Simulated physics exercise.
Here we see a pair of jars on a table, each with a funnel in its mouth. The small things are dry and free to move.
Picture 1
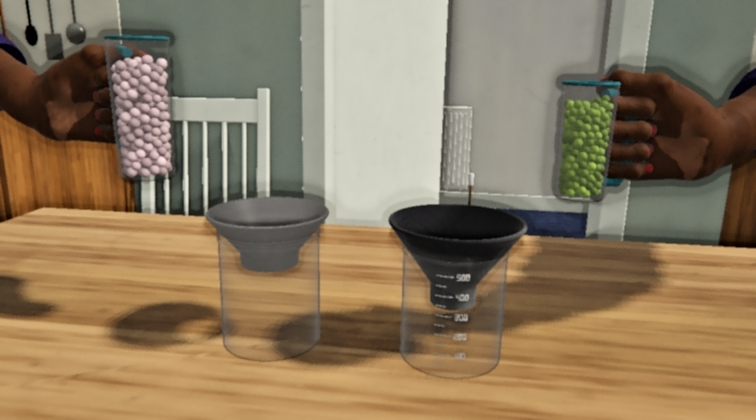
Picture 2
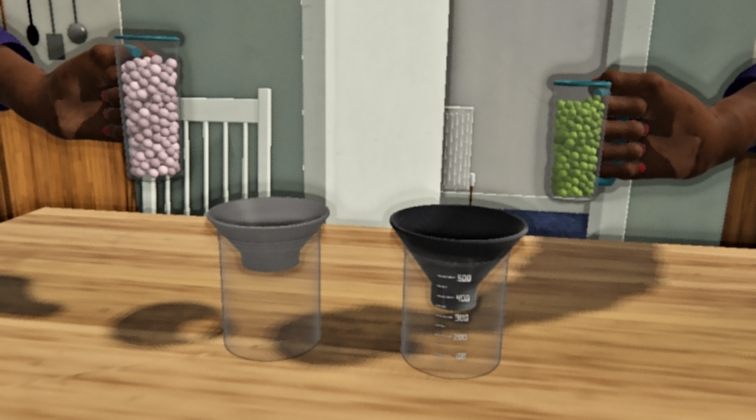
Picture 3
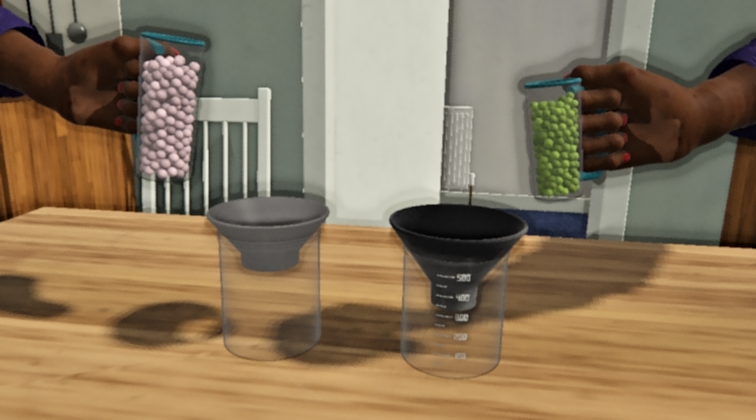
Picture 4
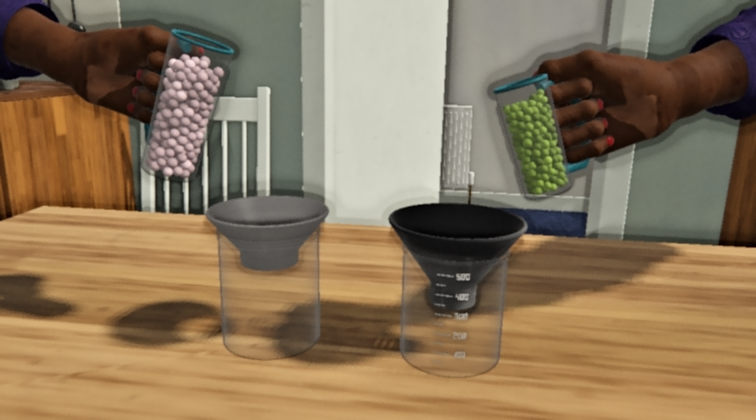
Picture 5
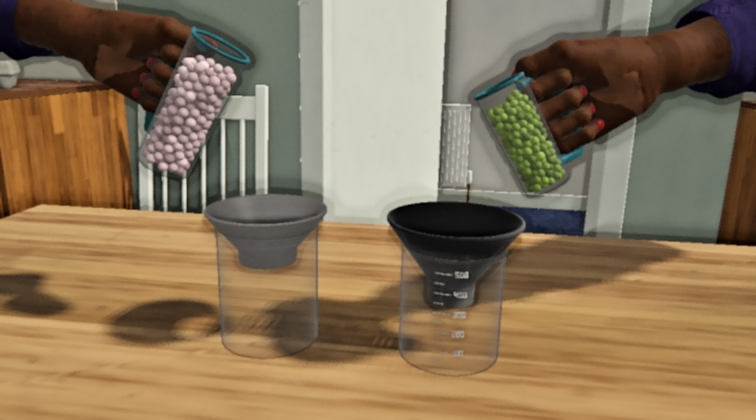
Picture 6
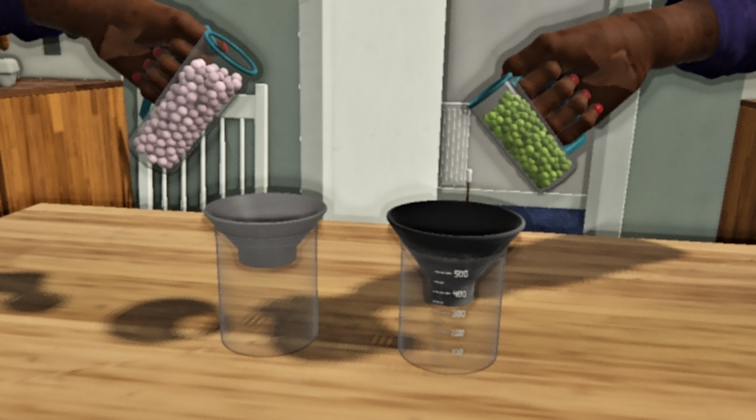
At first, two hands hold clear cups upright, pale pink pearls on the left and green peas on the right, above two funnel-topped jars on a wooden table. The hands then move inward and steadily tilt both cups toward each other, the contents still inside.
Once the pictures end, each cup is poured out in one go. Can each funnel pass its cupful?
Once poured, the left funnel drains out and the right funnel drains out.
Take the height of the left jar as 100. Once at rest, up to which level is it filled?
25 per cent, approximately.
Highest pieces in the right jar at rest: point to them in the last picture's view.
Looks like it tops out around (477, 332).
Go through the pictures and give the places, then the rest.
In the first picture, left funnel at (269, 221), outlet at (270, 263), about 5 pieces wide; left cup at (143, 109), holding sugar pearls; right funnel at (456, 231), outlet at (452, 302), about 5 pieces wide; right cup at (585, 141), holding dried peas.
In the second picture, left cup at (152, 109), upright; right cup at (576, 141), upright.
In the third picture, left cup at (168, 109), tipped 8°; right cup at (555, 140), tipped 8°.
In the fourth picture, left cup at (185, 109), tipped 19°; right cup at (534, 138), tipped 19°.
In the fifth picture, left cup at (191, 108), tipped 30°; right cup at (523, 136), tipped 30°.
In the sixth picture, left funnel at (267, 217), outlet at (268, 259); left cup at (191, 106), tipped 41°; right funnel at (454, 227), outlet at (450, 298); right cup at (523, 135), tipped 41°.
Then, 0.54 s past the last view, left, all still in the cup; right, all still in the cup.
Then, 1.01 s past the last view, left, most still in the cup, a small part in or over the funnel, a small part down in the jar; right, nearly all still in the cup, a small part in or over the funnel, a stray few down in the jar.
Then, 1.41 s past the last view, left, a small part still in the cup, about a third in or over the funnel, about two thirds down in the jar; right, a small part still in the cup, about a third in or over the funnel, about half down in the jar.
Finally, left, all down in the jar; right, all down in the jar.
